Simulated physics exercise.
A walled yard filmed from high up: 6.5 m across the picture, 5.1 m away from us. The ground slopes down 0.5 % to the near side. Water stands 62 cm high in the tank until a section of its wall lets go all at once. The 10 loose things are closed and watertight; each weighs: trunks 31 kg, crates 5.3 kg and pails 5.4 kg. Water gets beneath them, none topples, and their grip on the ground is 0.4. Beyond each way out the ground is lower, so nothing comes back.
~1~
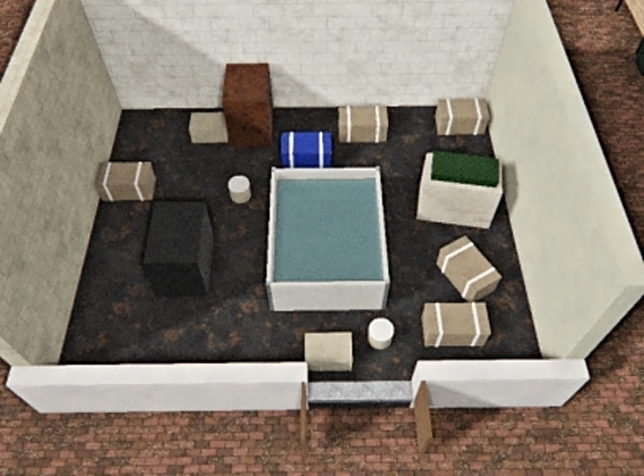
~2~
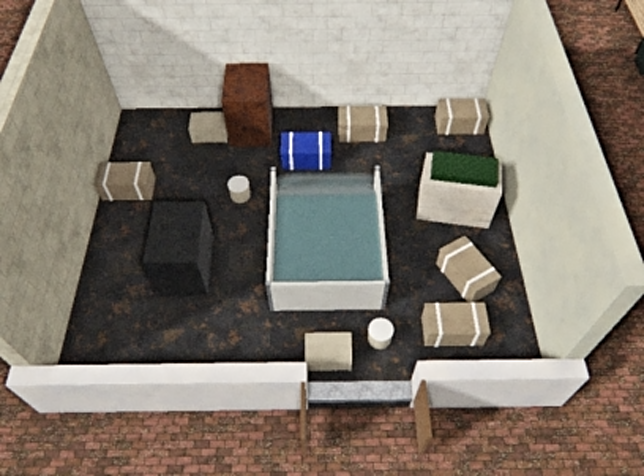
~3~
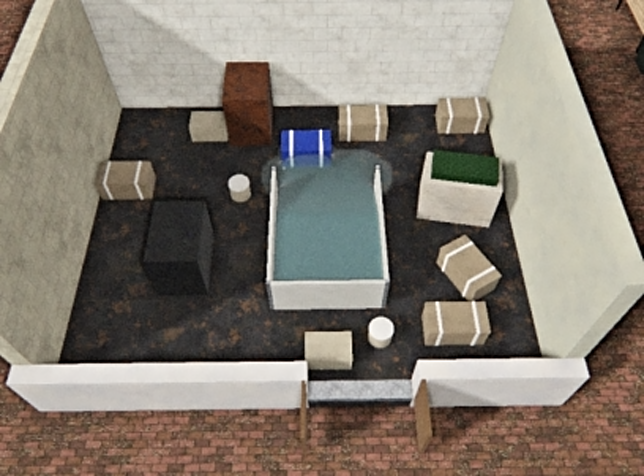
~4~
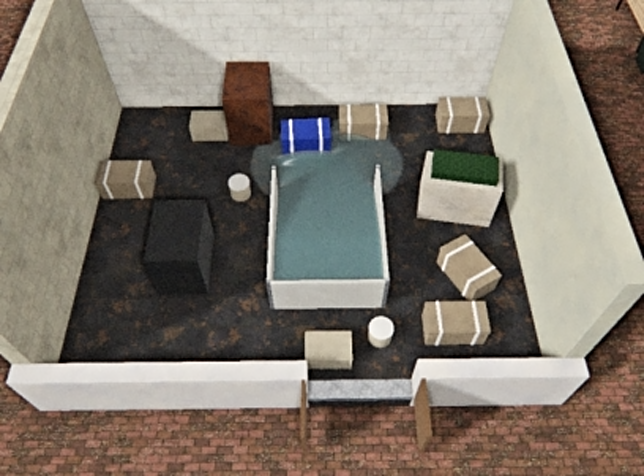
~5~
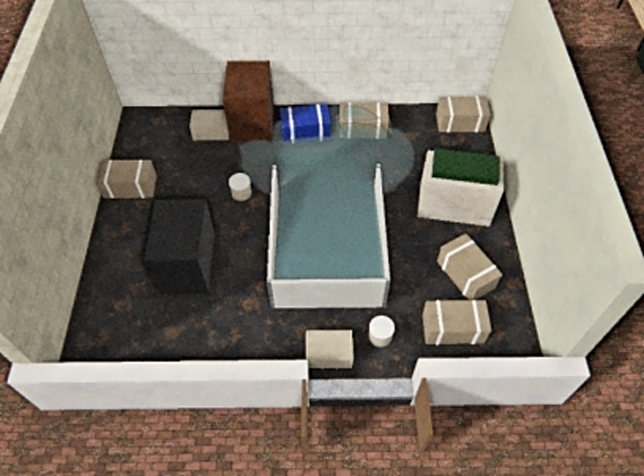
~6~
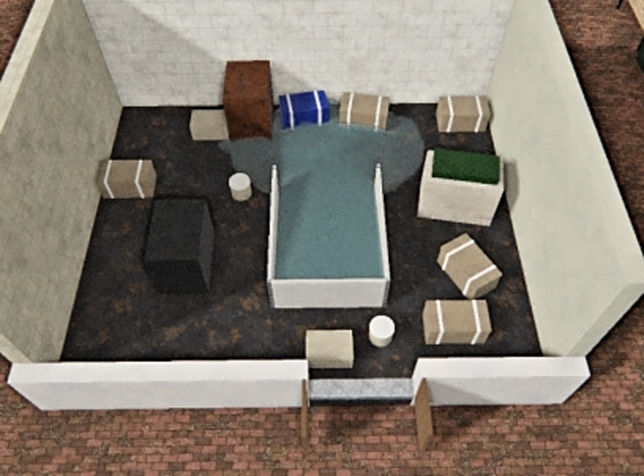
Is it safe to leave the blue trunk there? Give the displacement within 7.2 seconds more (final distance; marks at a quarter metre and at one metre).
The blue trunk moves a short way.
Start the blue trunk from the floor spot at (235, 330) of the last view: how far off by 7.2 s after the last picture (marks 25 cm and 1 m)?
It stays put.
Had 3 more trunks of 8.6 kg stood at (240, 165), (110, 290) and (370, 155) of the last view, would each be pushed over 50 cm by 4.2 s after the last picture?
In that order: Over, less, more.
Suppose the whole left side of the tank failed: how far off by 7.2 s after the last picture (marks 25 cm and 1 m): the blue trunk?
Then the blue trunk barely shifts.
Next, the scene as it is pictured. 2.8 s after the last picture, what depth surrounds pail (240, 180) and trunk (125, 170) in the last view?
Roughly 3 and 6 cm.
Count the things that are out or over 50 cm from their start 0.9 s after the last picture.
2 of them.
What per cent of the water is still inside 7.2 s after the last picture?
About 98 per cent.
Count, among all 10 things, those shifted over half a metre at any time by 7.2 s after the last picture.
That makes 7.
Then, 0.9 s after the last picture the blue trunk is near (297, 87), 0.9 m from its start, afloat; 0 of 10 are out; 2 afloat.
Then, 2.8 s after the last picture the blue trunk is near (325, 122), 0.4 m from its start, afloat; 0 of 10 are out; 3 afloat.
Then, 4.8 s after the last picture the blue trunk is near (338, 132), 0.5 m from its start, afloat; 0 of 10 are out; 4 afloat.
Then, 7.2 s after the last picture the blue trunk is near (282, 160), 0.6 m from its start, aground; 0 of 10 are out; 2 afloat.
